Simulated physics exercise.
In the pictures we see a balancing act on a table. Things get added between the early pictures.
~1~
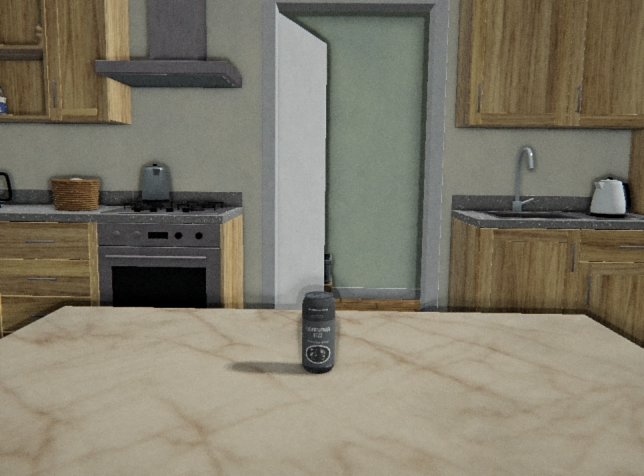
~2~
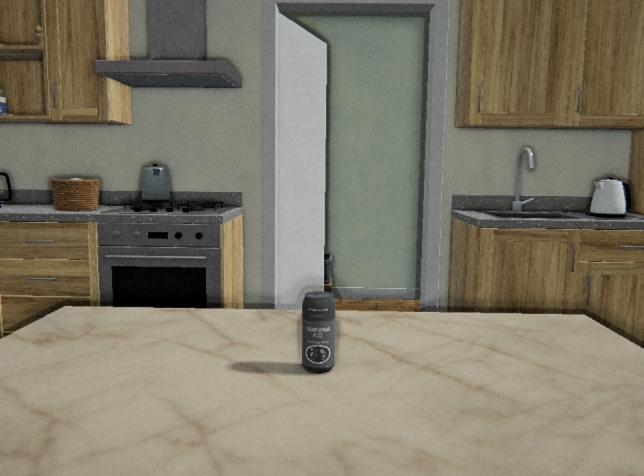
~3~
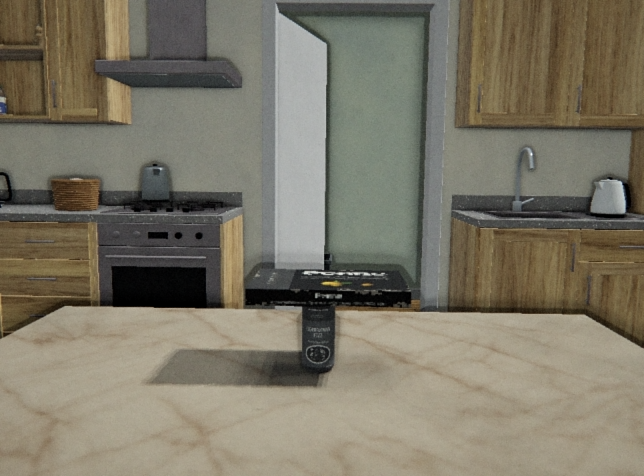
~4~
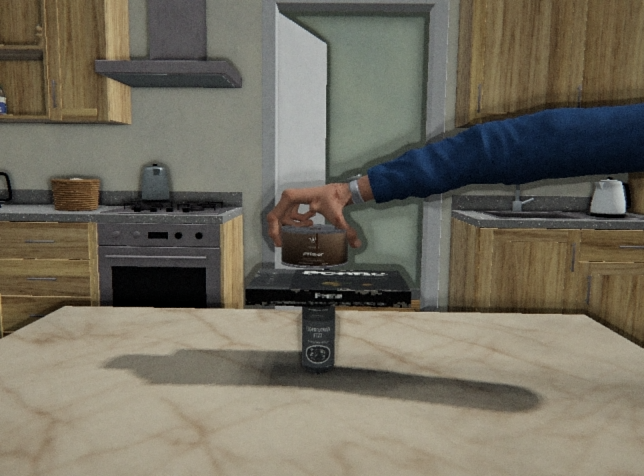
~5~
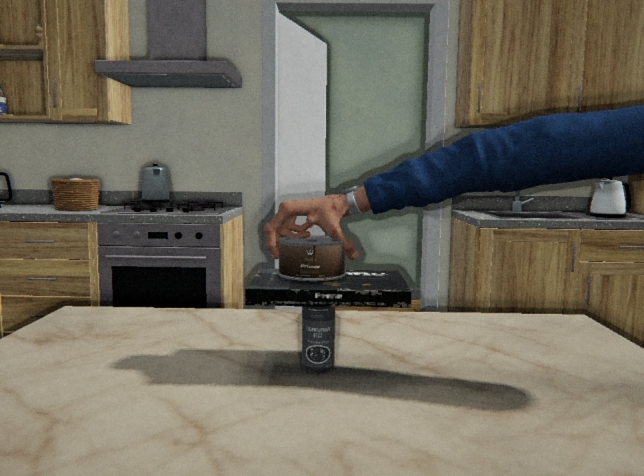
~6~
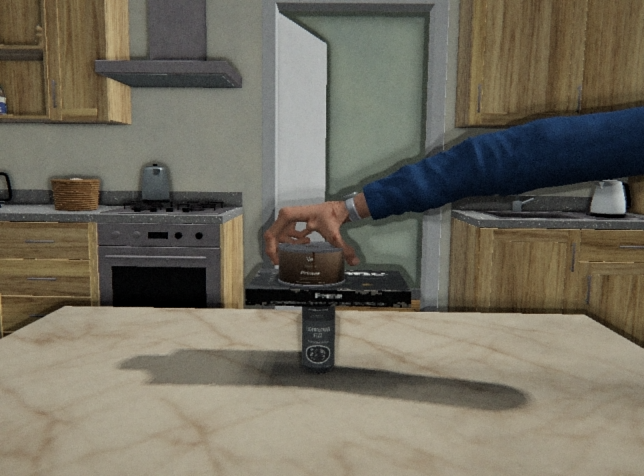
A flat black box appears on top of a small grey can on a marble table, then a hand in a blue sleeve reaches in from the right and lowers a brown tub onto the box, keeping hold of it.
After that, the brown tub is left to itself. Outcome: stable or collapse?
In the end it turns out fine, really.
Then, 0.20 s past the last view, nothing moves.
Then, 0.40 s past the last view, brown tub resting near (312, 264).
Finally, all 3 still in place. Final places as the last picture's camera would see them, brown tub near (312, 264). The stack stays up.
